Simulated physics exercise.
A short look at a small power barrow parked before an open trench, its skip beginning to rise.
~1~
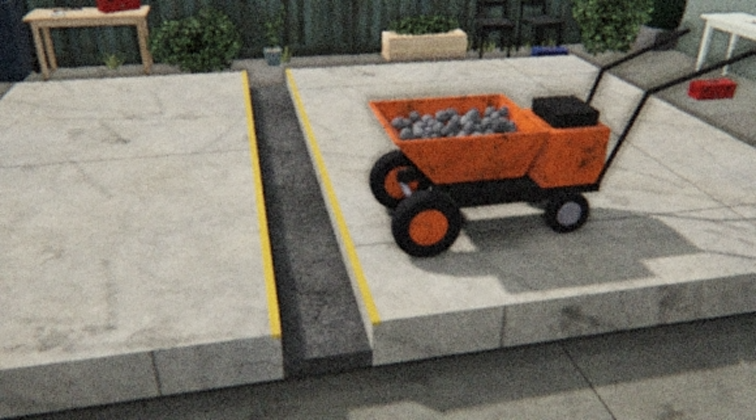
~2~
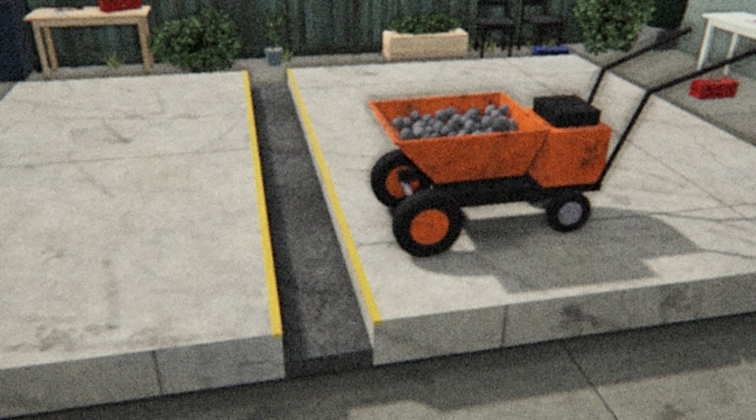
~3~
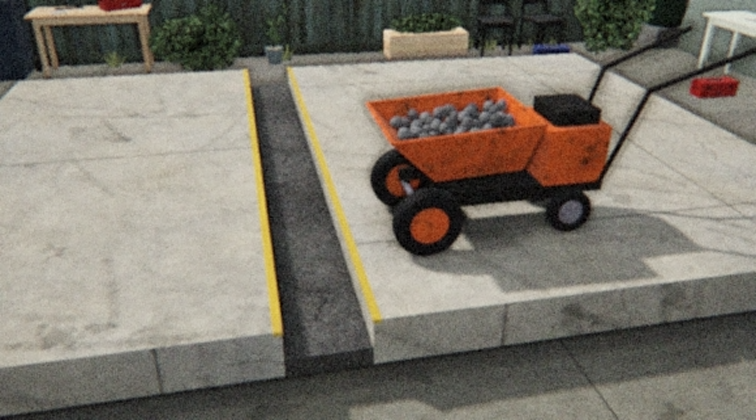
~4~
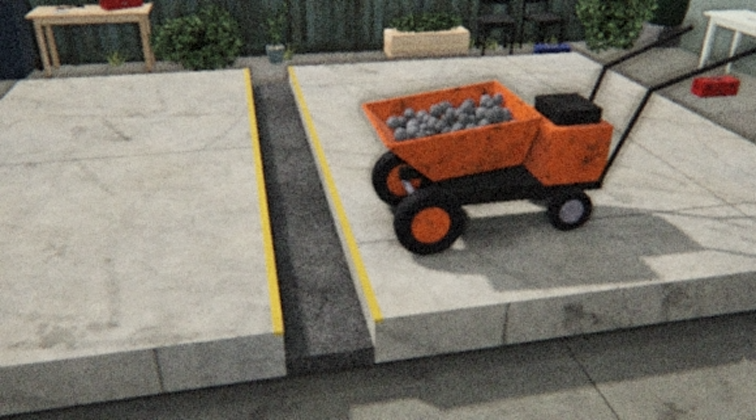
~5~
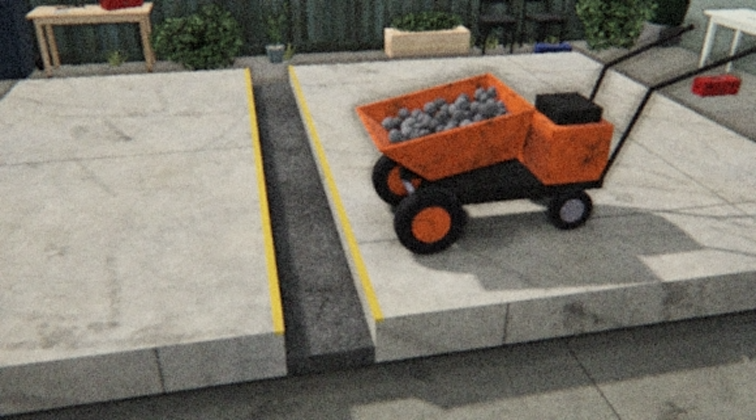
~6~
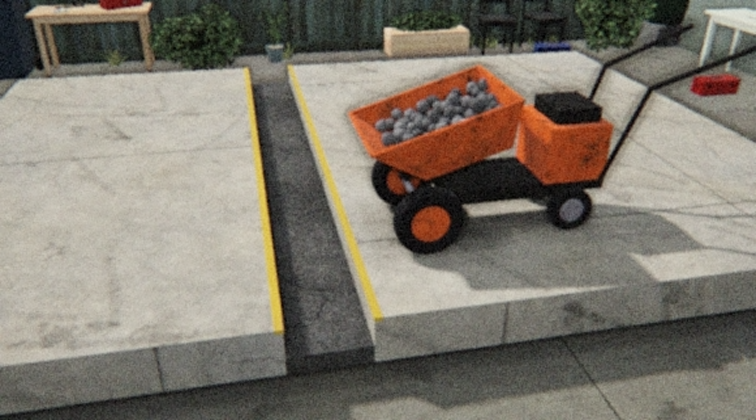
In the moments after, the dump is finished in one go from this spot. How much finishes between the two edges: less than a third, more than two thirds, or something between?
The trench takes over two thirds.
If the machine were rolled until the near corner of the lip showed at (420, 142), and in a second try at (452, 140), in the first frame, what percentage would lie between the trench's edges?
The first gives 100 %, the second 80 %.
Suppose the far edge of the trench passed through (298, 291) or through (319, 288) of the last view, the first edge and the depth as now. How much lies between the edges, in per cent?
In turn 70 and 30 in a hundred.
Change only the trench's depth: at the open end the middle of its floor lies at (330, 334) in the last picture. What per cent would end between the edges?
Near 70 %.
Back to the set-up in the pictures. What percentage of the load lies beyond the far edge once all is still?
Near 5 %.
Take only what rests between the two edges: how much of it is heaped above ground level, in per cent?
About 5 per cent.
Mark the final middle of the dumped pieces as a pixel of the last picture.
Roughly at (300, 255).
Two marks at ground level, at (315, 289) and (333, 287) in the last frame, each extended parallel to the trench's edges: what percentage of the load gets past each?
The first gives 60 %, the second 70 %.
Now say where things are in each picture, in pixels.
Lip of the skip at (397, 144), level; top of the load at (470, 128), round cobbles; first edge of the trench at (364, 286); far edge at (272, 297), the trench over half as wide as the skip, and shallow for its width, in the first picture.
Lip of the skip at (397, 144), level; top of the load at (470, 127), in the second picture.
Lip of the skip at (393, 144), tipped barely; top of the load at (468, 124), in the third picture.
Lip of the skip at (389, 147), tipped a little; top of the load at (492, 121), in the fourth picture.
Lip of the skip at (382, 151), tipped a little; top of the load at (487, 115), in the fifth picture.
Lip of the skip at (373, 156), tipped clearly; top of the load at (479, 109); first edge of the trench at (367, 283); far edge at (274, 294), in the sixth picture.
Soon, skip tipped steeply; all in the skip.
A while on, skip tipped right over; about two thirds in the skip; about a third in or heaped over the trench; a stray few falling.
Towards the end, skip tipped right over; a stray few in the skip; nearly all in or heaped over the trench; a small part beyond it.
Finally, skip tipped right over; nearly all in or heaped over the trench; a small part beyond it.
